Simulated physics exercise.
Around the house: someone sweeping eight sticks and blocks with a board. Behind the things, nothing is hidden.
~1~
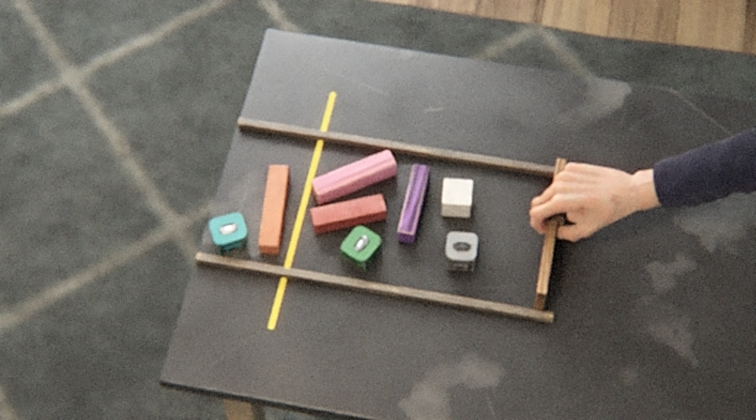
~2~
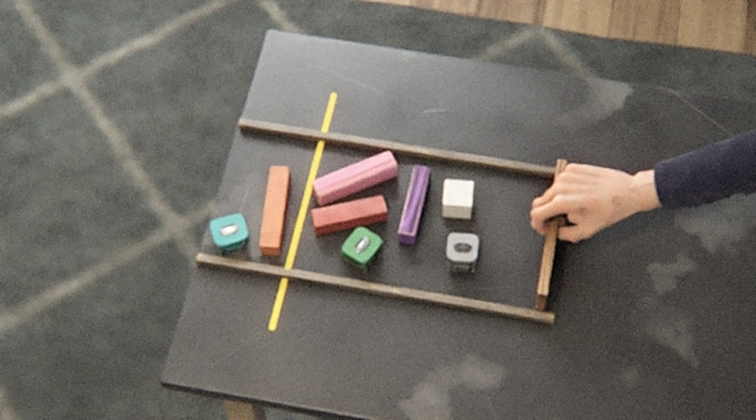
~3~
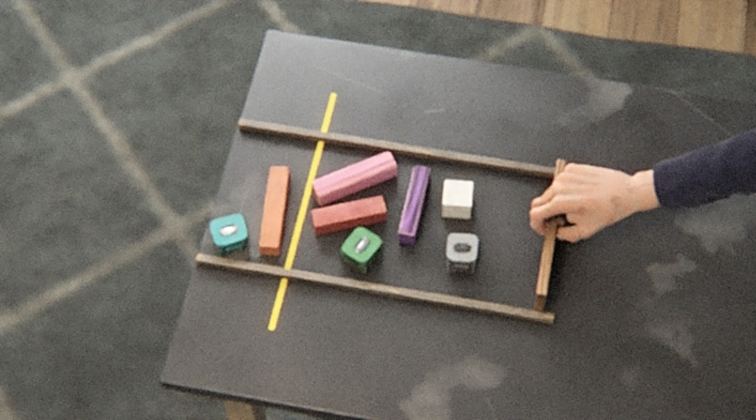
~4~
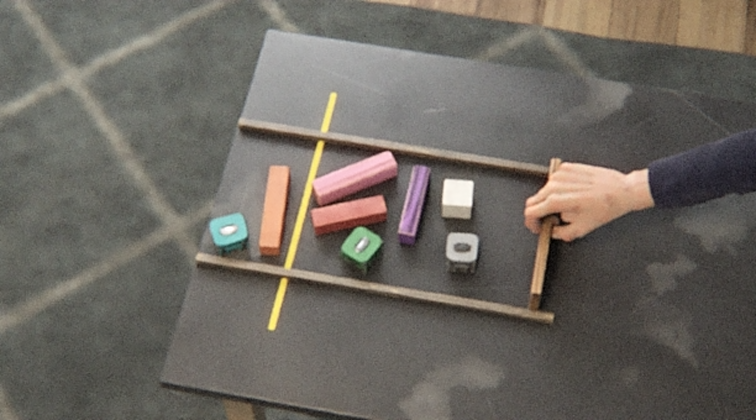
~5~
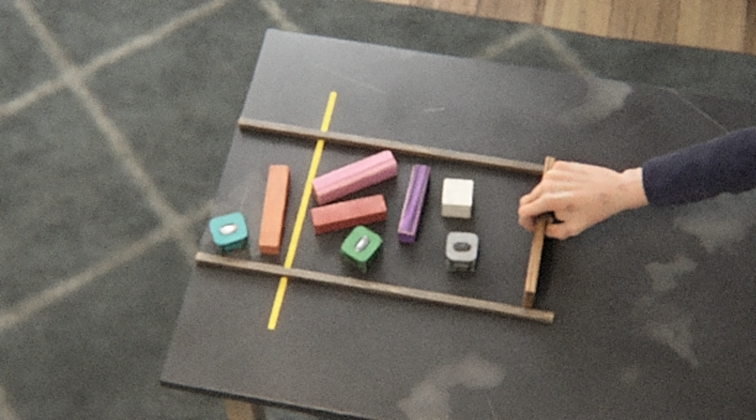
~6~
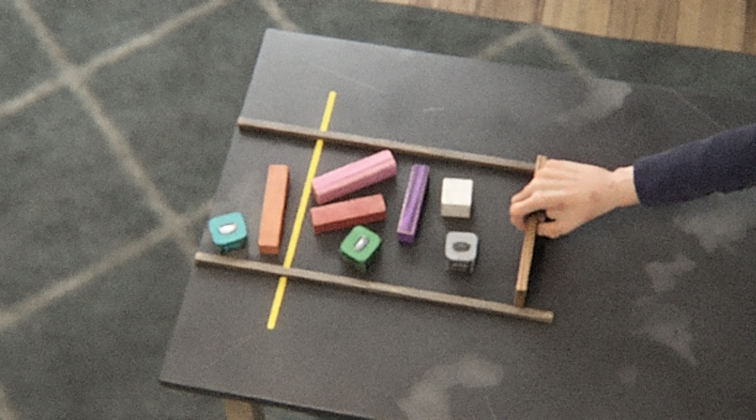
On a dark table, a hand held a wooden board still behind some colourful sticks and blocks, then slid it slightly left between two rails, while the pieces stayed where they were.
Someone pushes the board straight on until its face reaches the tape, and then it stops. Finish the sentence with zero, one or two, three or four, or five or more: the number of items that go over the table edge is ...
The number of items that go over the table edge is one or two.
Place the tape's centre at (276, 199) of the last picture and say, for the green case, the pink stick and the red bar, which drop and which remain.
Green case: Stays in place; pink stick: Goes down; red bar: Stays in place.
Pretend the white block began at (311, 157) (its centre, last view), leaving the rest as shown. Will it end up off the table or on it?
In the end it hangs on.
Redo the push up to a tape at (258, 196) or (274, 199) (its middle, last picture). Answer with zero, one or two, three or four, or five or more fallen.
First tape: Three or four; second tape: Three or four.
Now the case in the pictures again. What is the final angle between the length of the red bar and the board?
Roughly 5° out of line.
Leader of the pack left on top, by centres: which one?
Looking at the middles, it's the orange bar.
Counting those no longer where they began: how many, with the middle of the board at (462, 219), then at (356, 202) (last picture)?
So far 2, and 8 at the second.
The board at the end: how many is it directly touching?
3.
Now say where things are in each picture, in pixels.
The first frame shows turquoise case (229, 234); orange bar (274, 209); pink stick (354, 178); board (550, 234); tape (304, 204).
The second frame shows orange bar (275, 210); red bar (349, 215).
The third frame shows pink stick (355, 179); board (550, 235).
The fourth frame shows turquoise case (230, 235); green case (362, 250).
The fifth frame shows orange bar (275, 209); white block (457, 199).
The sixth frame shows turquoise case (229, 234); orange bar (274, 209); pink stick (354, 177); board (531, 231); tape (303, 204).
Soon after, none off yet; turquoise case at rest near (229, 234); orange bar at rest near (274, 209); pink stick at rest near (354, 177).
Then, none off yet; turquoise case at rest near (228, 233); orange bar moving near (265, 209); pink stick moved a little near (322, 177).
Further on, none off yet; turquoise case moved a little near (213, 231); orange bar moved a little near (238, 210); pink stick moved about its own width near (280, 165).
At rest, the number that fall off is one or two; fallen, turquoise case.
